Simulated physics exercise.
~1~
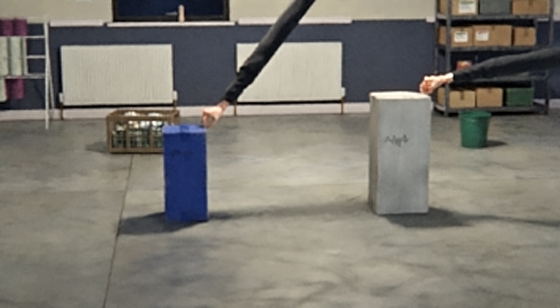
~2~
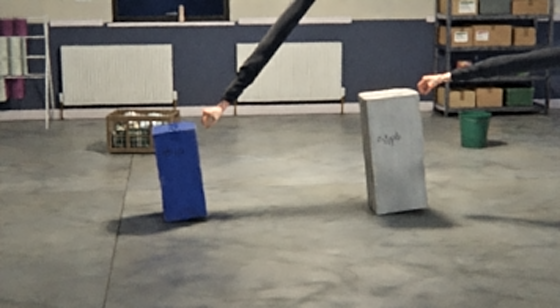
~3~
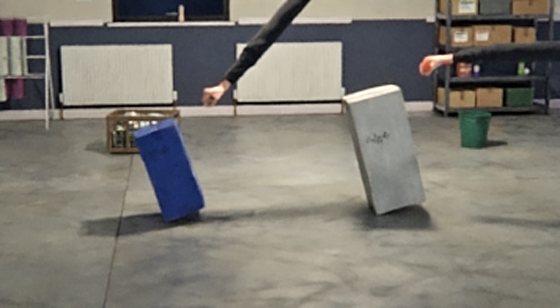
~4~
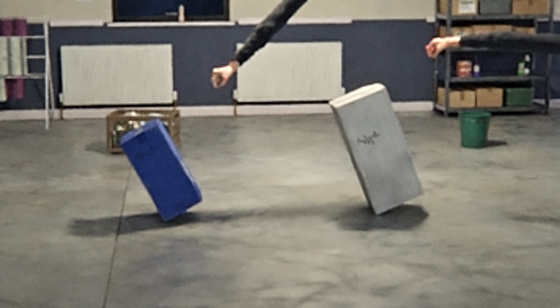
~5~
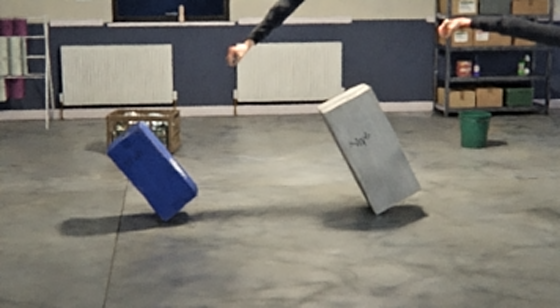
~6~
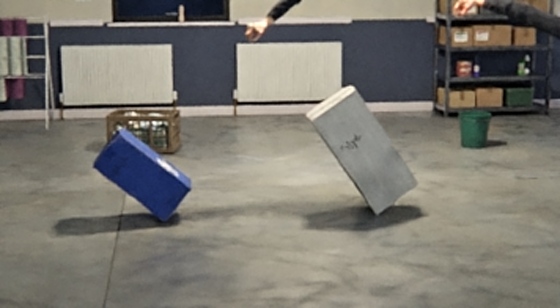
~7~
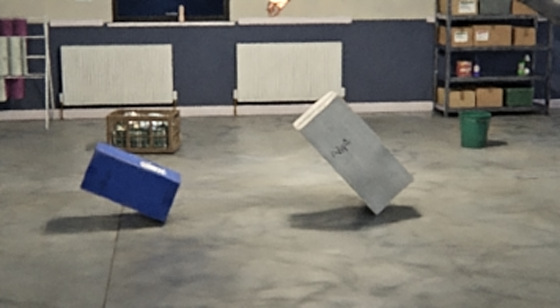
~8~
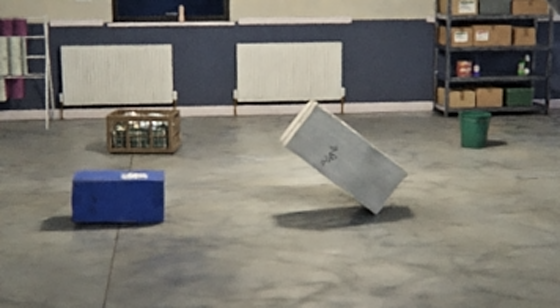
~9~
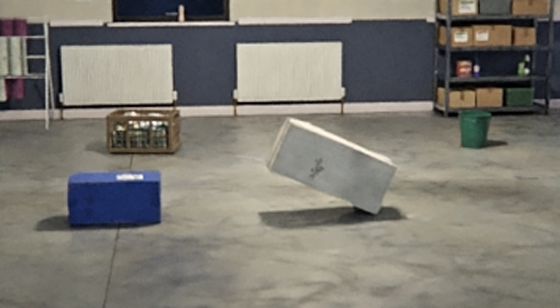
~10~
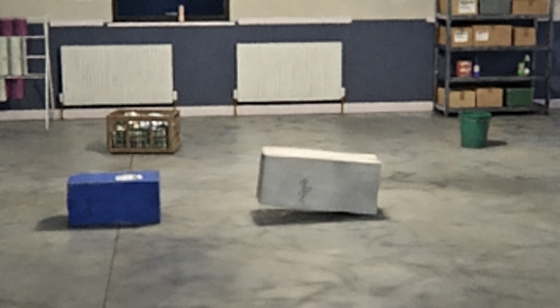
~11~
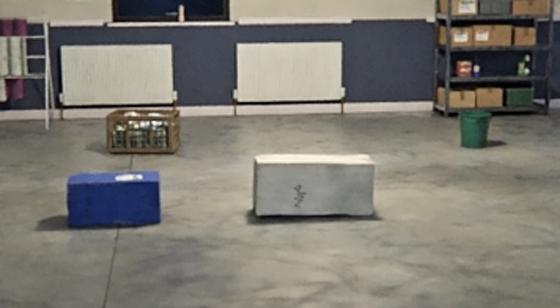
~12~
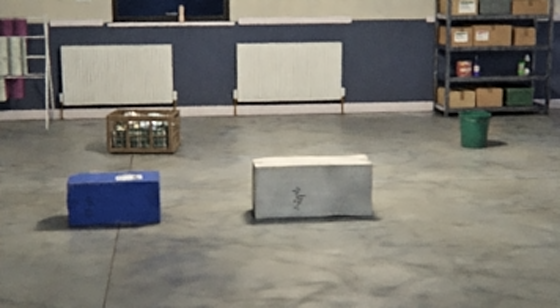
In a room with a bare grey floor, seen from the front by a still camera, a small blue parcel stands at left and a taller pale grey one to its right, with radiators, a crate, a green bin and shelving behind. Two hands reach in from above and the right to the tops of the parcels, which begin tilting left. The hands let go and draw back out of view as both lean further. The blue parcel drops onto its side first. The grey one keeps tipping, then lands on its side too, and both lie still.
